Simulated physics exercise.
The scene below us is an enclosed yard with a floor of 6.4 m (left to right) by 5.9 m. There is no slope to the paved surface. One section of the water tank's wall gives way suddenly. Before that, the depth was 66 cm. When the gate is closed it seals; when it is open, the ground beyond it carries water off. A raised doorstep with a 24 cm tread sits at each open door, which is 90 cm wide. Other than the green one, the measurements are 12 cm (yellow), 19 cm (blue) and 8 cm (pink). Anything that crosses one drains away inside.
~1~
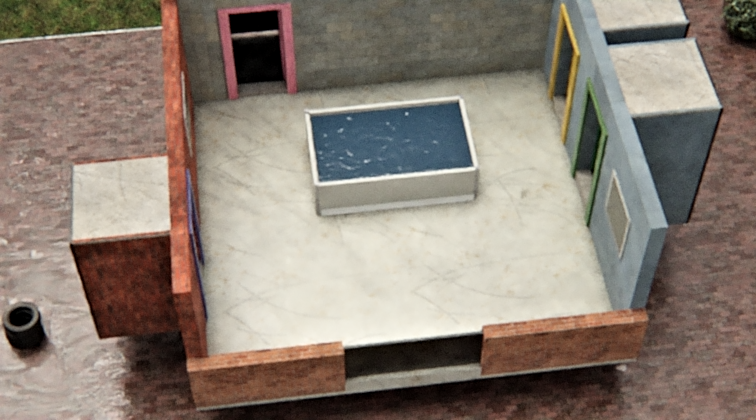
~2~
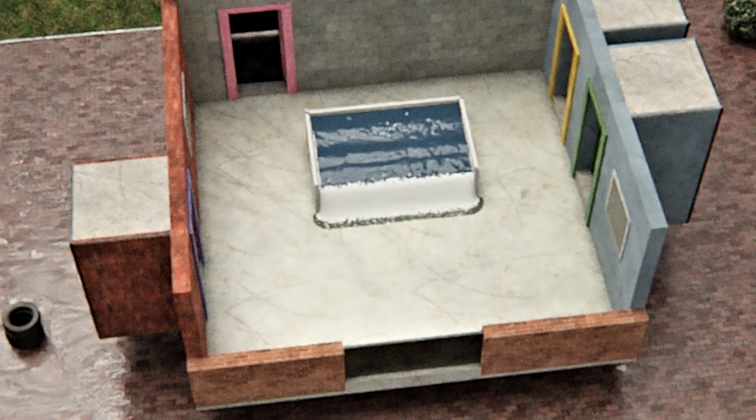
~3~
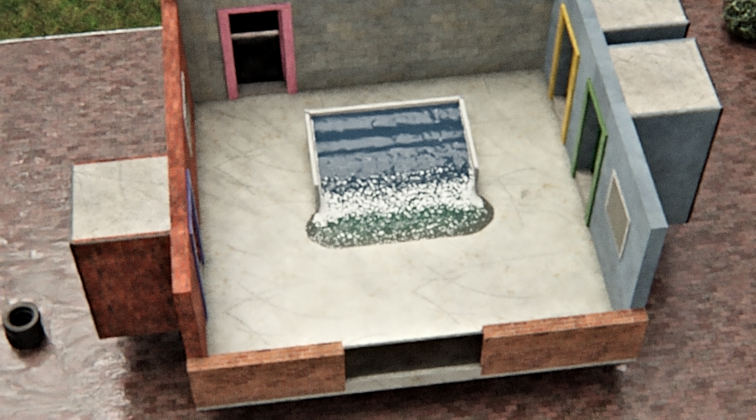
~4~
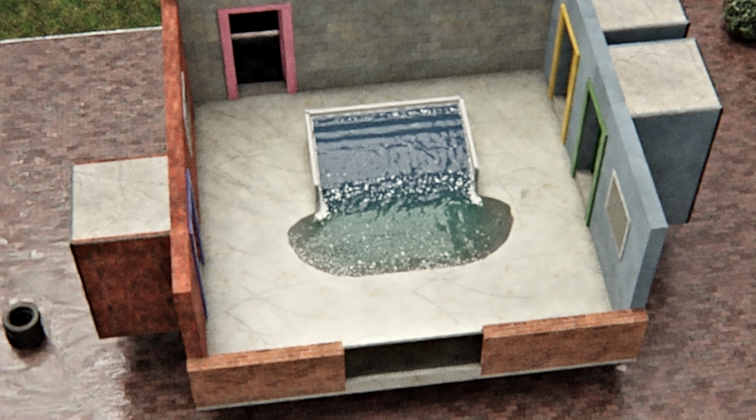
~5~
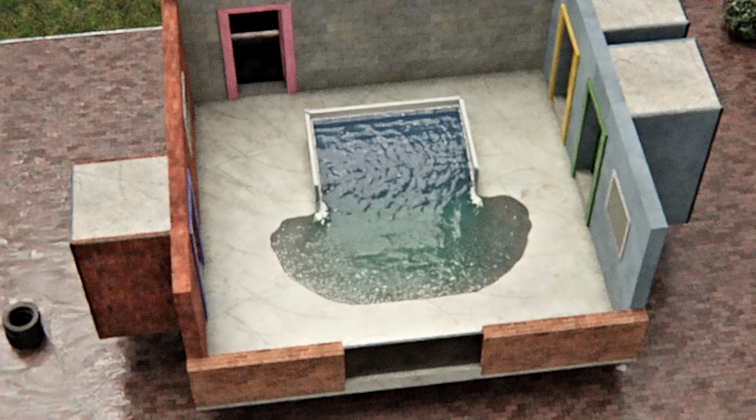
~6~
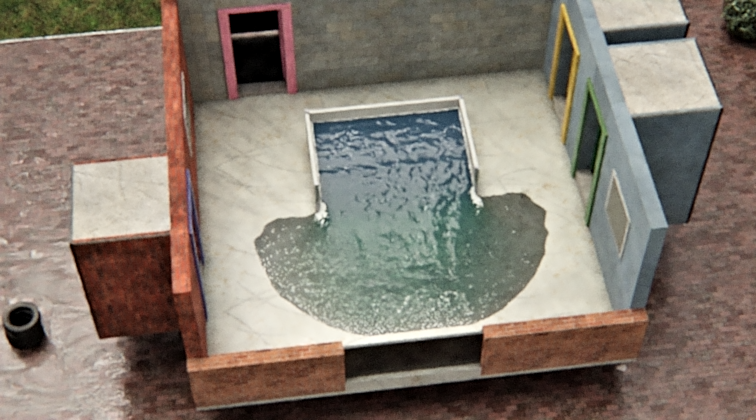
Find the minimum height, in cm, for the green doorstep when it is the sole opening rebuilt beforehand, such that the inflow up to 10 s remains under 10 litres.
The minimum height is about 5.5 cm.
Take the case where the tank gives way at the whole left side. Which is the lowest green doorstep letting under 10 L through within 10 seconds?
I'd say close to 11.0 cm.
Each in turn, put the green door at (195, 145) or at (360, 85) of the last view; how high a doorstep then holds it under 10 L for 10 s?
In turn: Roughly 8.0 cm, roughly 11.5 cm.
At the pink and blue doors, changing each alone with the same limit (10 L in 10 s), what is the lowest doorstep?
Some 11.5 cm for pink, some 11.0 cm for blue.
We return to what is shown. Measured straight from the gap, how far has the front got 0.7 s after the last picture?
4.0 m.
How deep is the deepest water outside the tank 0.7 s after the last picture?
42 cm.
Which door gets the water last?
That would be the pink door.
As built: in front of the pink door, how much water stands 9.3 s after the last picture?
Some 10.5 cm.
Then, 0.7 s after the last picture water covers 45 % of the floor, deepest (42 cm) near (421, 361); it has not reached the green door.
Then, 2.3 s after the last picture water covers 50 % of the floor, deepest (34 cm) near (210, 384); 1 cm at the green door, 0 litres in over its 23 cm doorstep.
Then, 9.3 s after the last picture water covers 100 % of the floor, deepest (15 cm) near (370, 127); 4 cm at the green door, 0 litres in over its 23 cm doorstep.
At the green door as built, the water peaked near 9 cm, 2.9 s after the last picture.
Run again over the same 10 s with other heights there, 13 litres in over 5 cm, 6 litres over 6 cm. The limit of 10 litres is kept from about 5.5 cm up.
